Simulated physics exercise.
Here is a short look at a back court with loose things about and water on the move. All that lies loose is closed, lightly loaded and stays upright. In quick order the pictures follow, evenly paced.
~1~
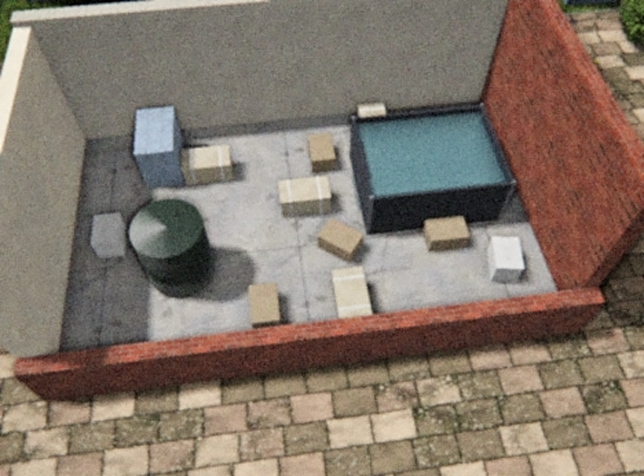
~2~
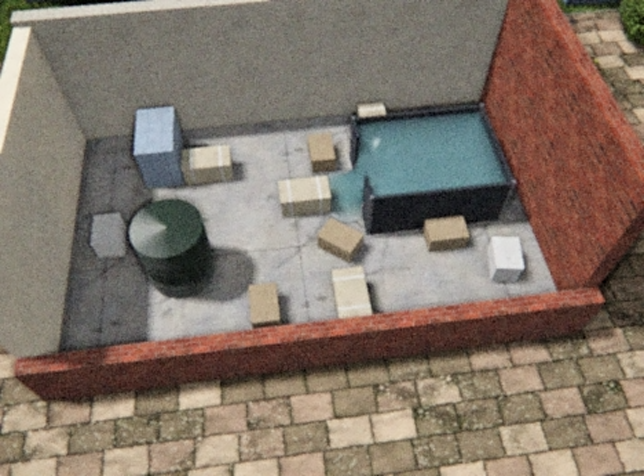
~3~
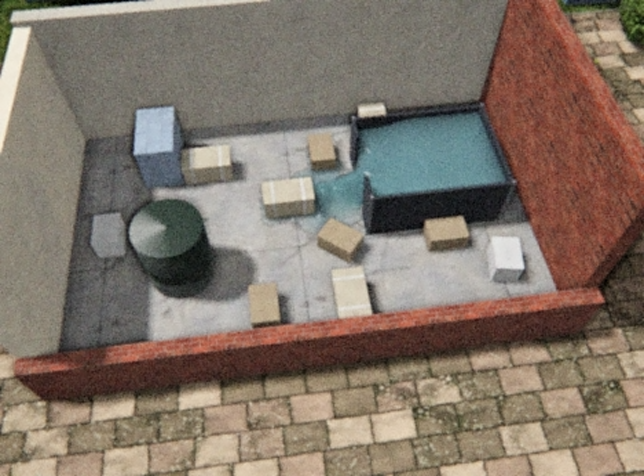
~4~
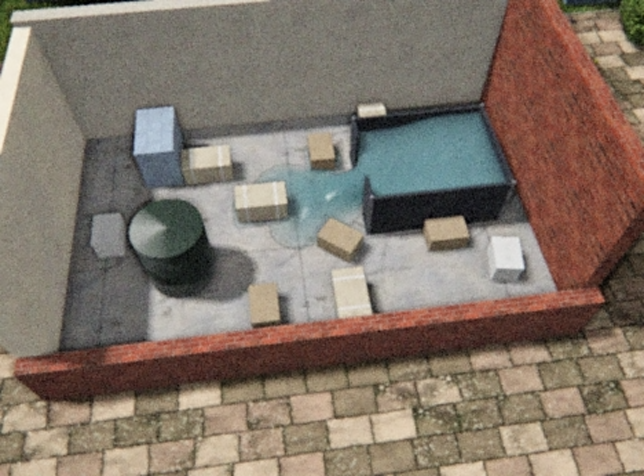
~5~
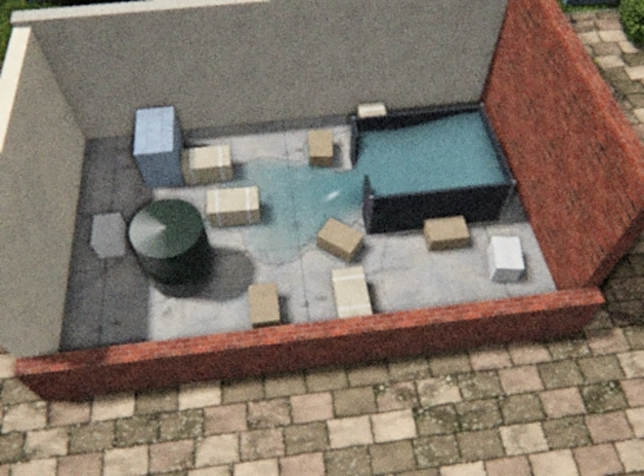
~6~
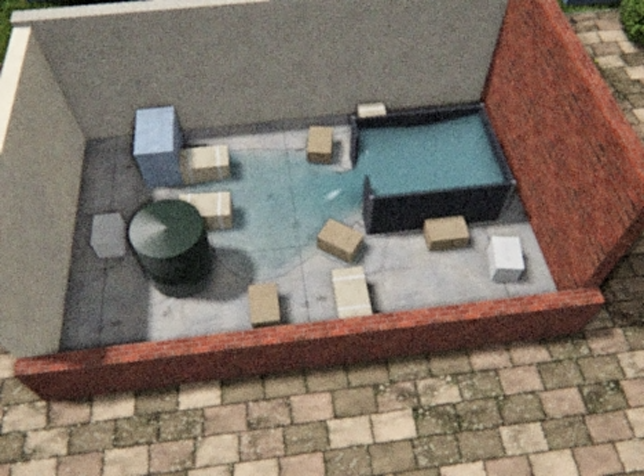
Water pouring from a dark-walled tank in a walled court, spreading left across the floor and pushing a pale trunk along.
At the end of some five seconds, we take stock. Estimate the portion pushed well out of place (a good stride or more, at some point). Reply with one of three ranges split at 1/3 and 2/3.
1/3 to 2/3.
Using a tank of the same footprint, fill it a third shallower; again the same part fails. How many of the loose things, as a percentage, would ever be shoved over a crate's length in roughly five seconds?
That comes to 40 % of the lot.
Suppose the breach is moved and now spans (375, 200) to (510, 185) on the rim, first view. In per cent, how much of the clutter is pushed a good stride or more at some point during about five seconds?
Roughly 100 %.
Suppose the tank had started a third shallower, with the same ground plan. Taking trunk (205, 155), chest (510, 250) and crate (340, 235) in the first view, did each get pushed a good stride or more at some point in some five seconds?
Taking each in turn, the answer is did it, came up short, came up short.
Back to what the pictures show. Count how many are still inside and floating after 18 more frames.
Well, I'd say 4.
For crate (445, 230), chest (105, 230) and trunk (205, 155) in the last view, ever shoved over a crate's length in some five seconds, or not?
Here's how it goes one after another: Remained close, traveled a good way and traveled a good way.
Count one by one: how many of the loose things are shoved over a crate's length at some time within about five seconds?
That works out to 4.
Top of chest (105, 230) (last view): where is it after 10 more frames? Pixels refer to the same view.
At about (72, 249).
A moment on, 1 of 10 are well off their spots; 1 afloat.
Next, 2 of 10 are well off their spots; 2 afloat.
Later, 2 of 10 are well off their spots; 4 afloat.
In the end, 4 of 10 are well off their spots, and 4 have been at some point; 4 afloat.
